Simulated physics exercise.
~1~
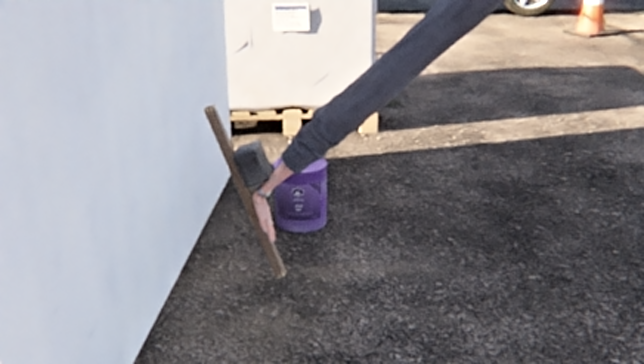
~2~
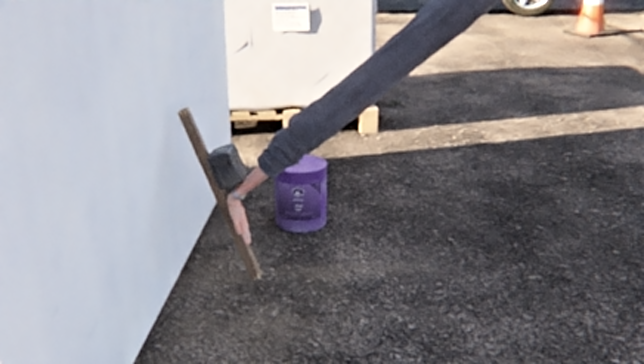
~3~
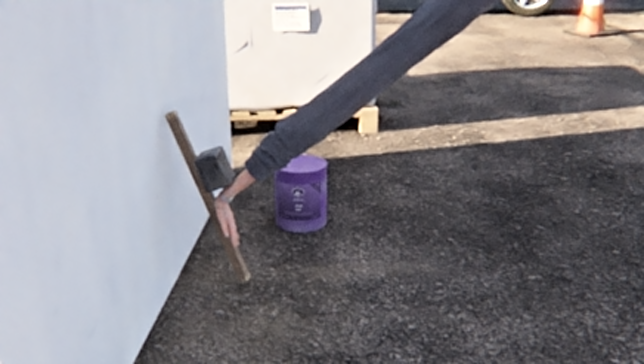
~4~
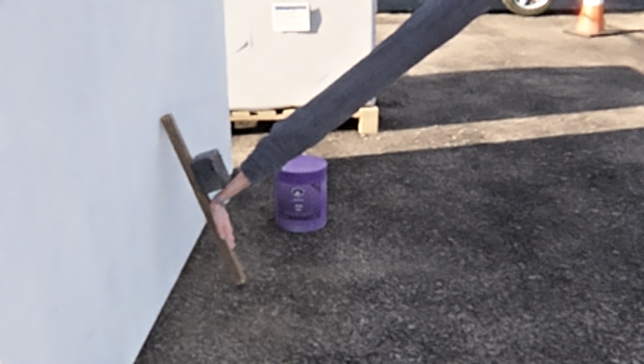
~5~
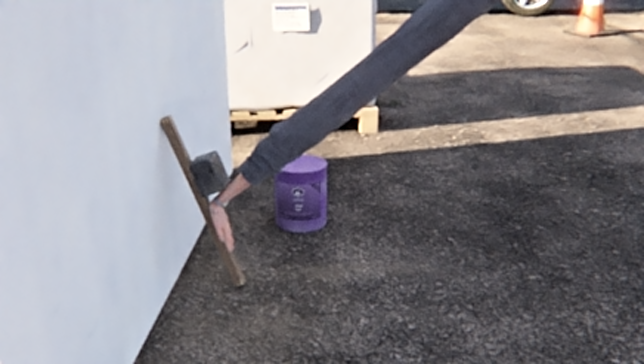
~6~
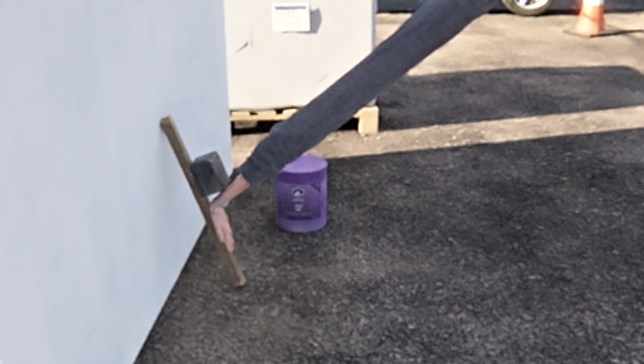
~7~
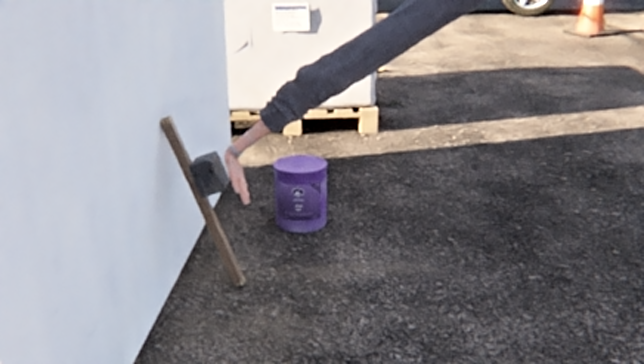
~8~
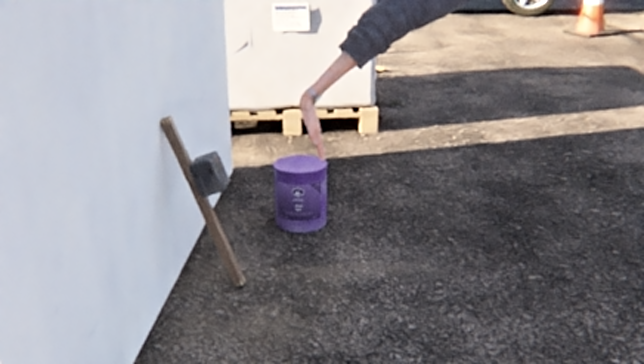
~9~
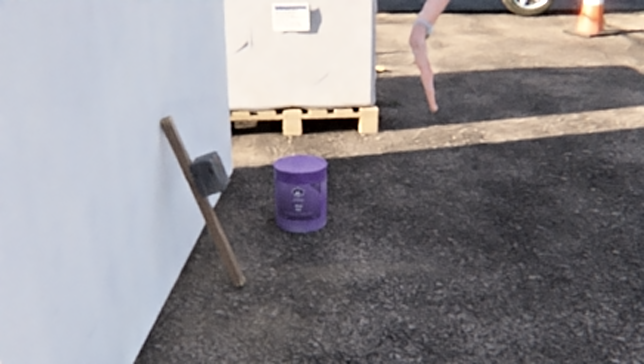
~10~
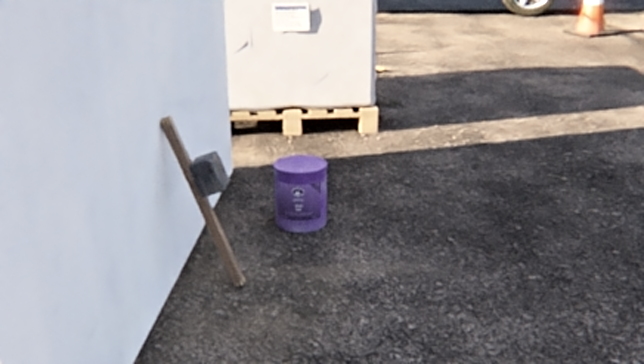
A hand moved a brown pole leftward beside a purple pail and leaned it against a pale wall, held it there briefly, then let go and drew away out of view, leaving the pole still leaning and the pail where it had been.
